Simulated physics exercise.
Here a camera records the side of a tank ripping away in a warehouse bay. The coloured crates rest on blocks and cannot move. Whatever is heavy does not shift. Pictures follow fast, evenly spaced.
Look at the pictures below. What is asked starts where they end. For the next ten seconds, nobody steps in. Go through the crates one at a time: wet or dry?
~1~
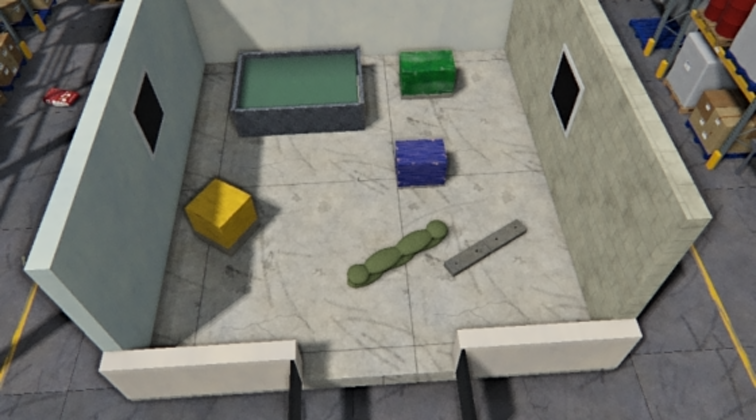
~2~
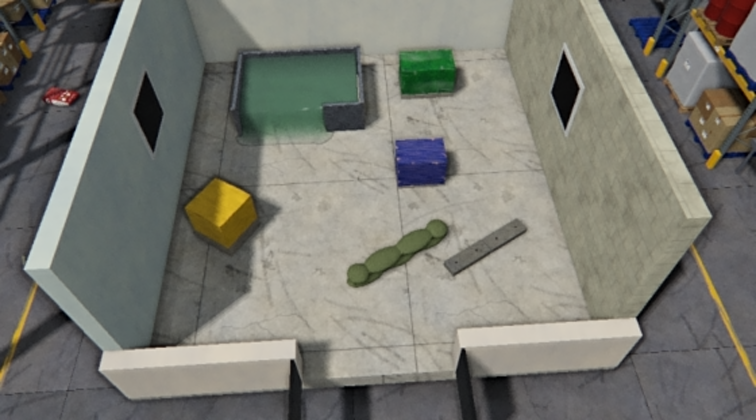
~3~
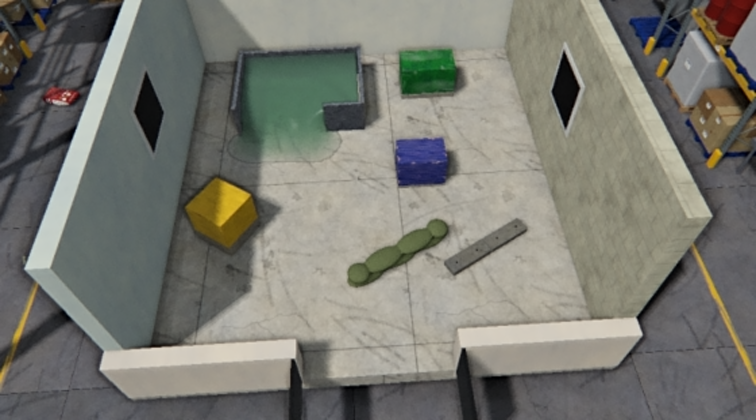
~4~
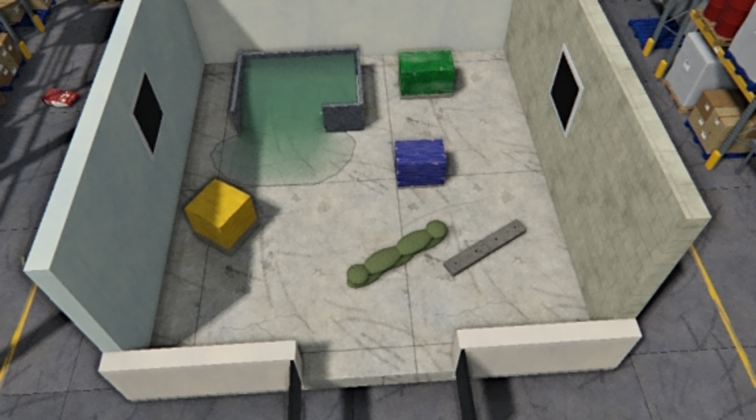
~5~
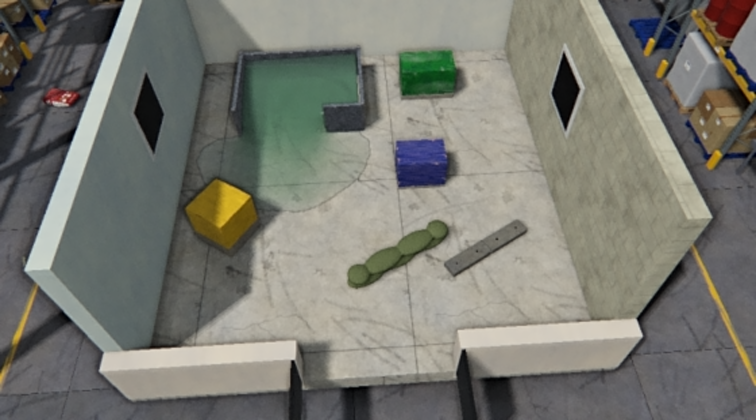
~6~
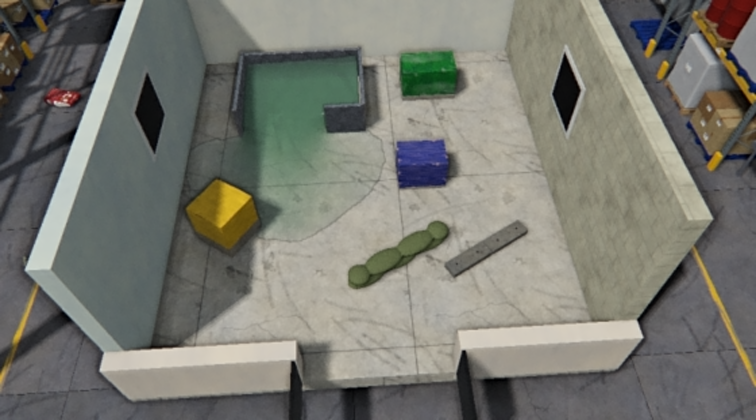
Crate by crate: Green crate dry, blue crate wet, yellow crate wet.
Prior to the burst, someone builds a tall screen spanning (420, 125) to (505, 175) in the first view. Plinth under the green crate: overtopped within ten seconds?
As for the green crate, it comes through dry.
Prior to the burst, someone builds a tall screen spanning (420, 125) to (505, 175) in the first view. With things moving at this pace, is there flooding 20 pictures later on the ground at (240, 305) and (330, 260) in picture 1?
Reached, reached.
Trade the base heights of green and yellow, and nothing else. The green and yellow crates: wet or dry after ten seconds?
Result - green crate: Untouched; yellow crate: Hit.
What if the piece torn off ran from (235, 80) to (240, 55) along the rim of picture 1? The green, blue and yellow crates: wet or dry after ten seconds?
Result: Green is not reached; blue is swamped; yellow is not reached.
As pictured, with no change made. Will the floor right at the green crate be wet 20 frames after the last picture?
My call for green crate: Remains dry.
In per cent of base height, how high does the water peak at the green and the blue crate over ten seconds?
Some 50 and 270 % respectively.
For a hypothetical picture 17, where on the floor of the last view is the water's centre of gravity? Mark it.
Near pixel (283, 175).
A moment on, water covers 30 % of the floor; the green crate not reached, the blue crate water round its plinth, the yellow crate water round its plinth.
Next, water covers 35 % of the floor; the green crate not reached, the blue crate water round its plinth, the yellow crate water round its plinth.
Then, water covers 45 % of the floor; the green crate not reached, the blue crate water round its plinth, the yellow crate water round its plinth.
Later, water covers 60 % of the floor; the green crate water round its plinth, the blue crate water round its plinth, the yellow crate water round its plinth.
In the end, water covers 90 % of the floor; the green crate stayed above the water, the blue crate was topped, the yellow crate was topped.
